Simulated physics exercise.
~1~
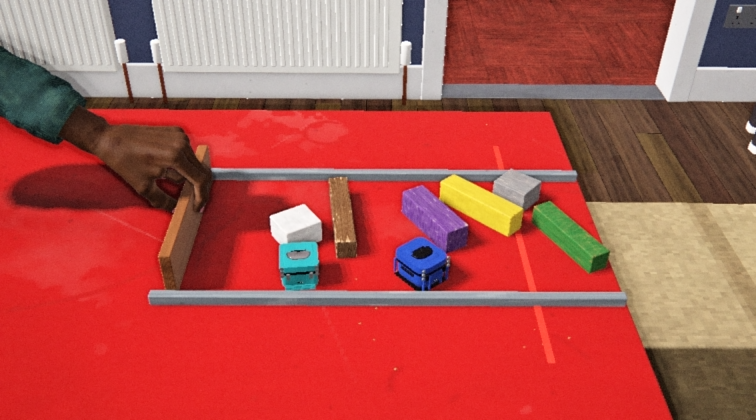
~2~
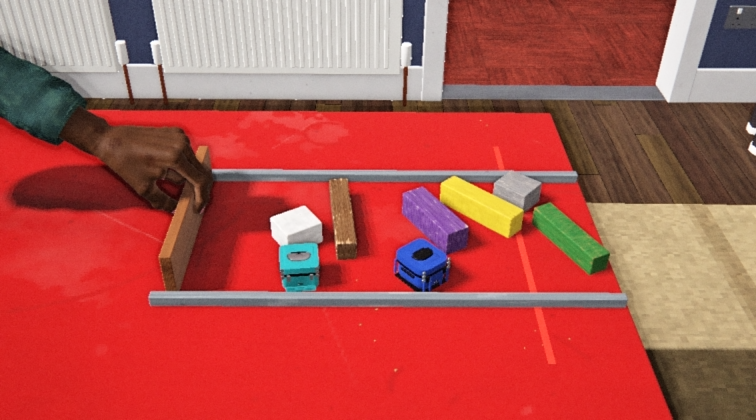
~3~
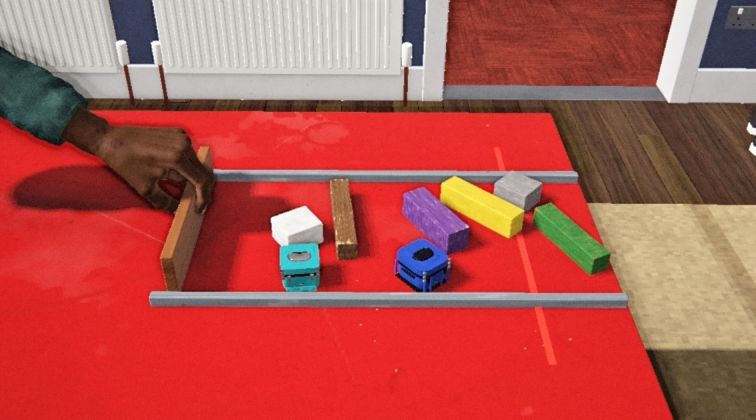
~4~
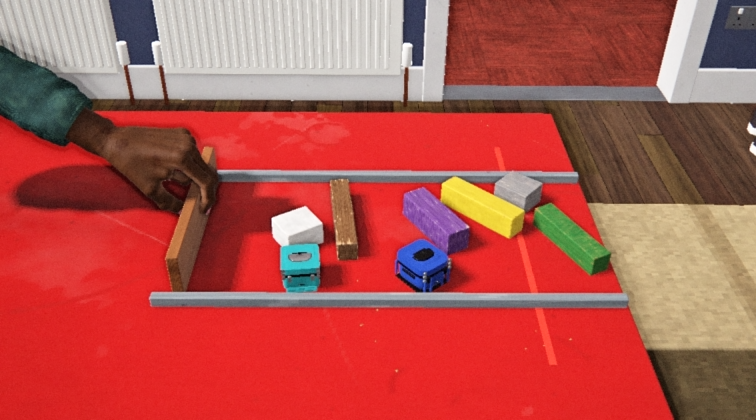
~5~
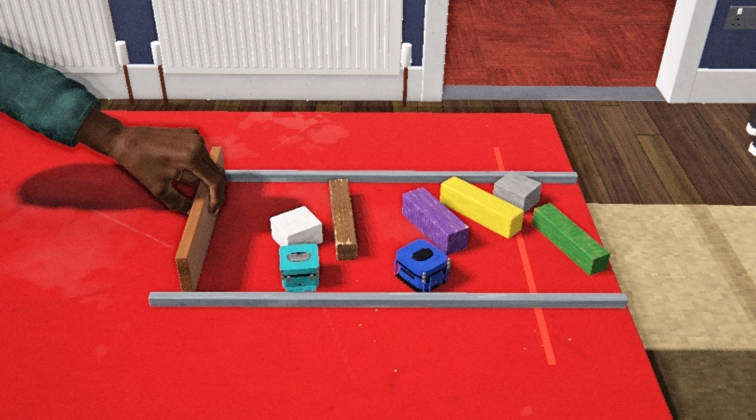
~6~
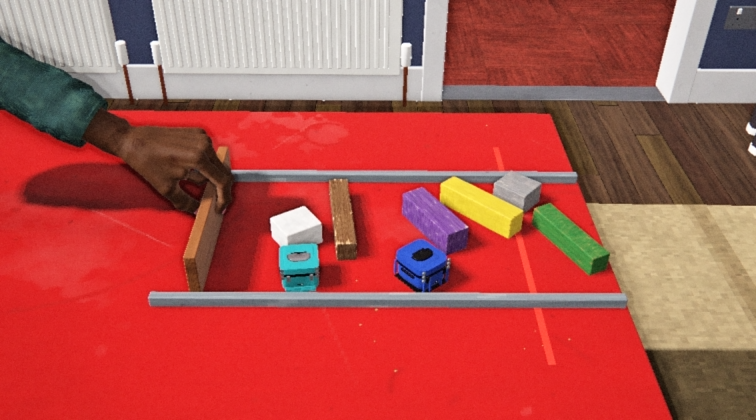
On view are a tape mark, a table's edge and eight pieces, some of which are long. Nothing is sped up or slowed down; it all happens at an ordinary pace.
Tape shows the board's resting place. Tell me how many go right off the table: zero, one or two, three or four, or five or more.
One or two go right off.
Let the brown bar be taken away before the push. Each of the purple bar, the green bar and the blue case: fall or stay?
So the purple bar keeps its place, the green bar goes down and the blue case keeps its place.
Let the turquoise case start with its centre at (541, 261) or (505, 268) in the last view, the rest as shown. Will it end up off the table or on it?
Taking the places in order, the piece stays up and stays up.
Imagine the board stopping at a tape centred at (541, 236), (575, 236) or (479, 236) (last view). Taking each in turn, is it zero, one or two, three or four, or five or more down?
In the order the places were given: Either three or four, five or more, none.
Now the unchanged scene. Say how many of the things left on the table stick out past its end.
You'd get 2.
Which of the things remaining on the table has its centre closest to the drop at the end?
The yellow bar.
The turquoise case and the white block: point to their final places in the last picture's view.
Going in order: First (550, 270), then (543, 240).
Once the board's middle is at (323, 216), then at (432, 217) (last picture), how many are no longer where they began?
I get 3 at the one place and 7 at the other.
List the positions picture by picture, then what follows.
The first frame shows green bar (569, 236); grey block (516, 191); yellow bar (480, 205); board (189, 214); tape (519, 234).
The second frame shows grey block (517, 192); white block (297, 229).
The third frame shows yellow bar (481, 206); turquoise case (300, 268).
The fourth frame shows green bar (570, 238); blue case (422, 267).
The fifth frame shows grey block (517, 192); brown bar (343, 218).
The sixth frame shows green bar (569, 238); grey block (517, 192); yellow bar (480, 207); board (211, 215); tape (519, 236).
Early on, none off yet; green bar at rest near (569, 238); grey block at rest near (517, 192); yellow bar at rest near (480, 207).
A while later, none off yet; green bar at rest near (569, 238); grey block moving near (521, 191); yellow bar travelled a little near (498, 200).
Finally, the number that fall off is one or two; lost, grey block and green bar.
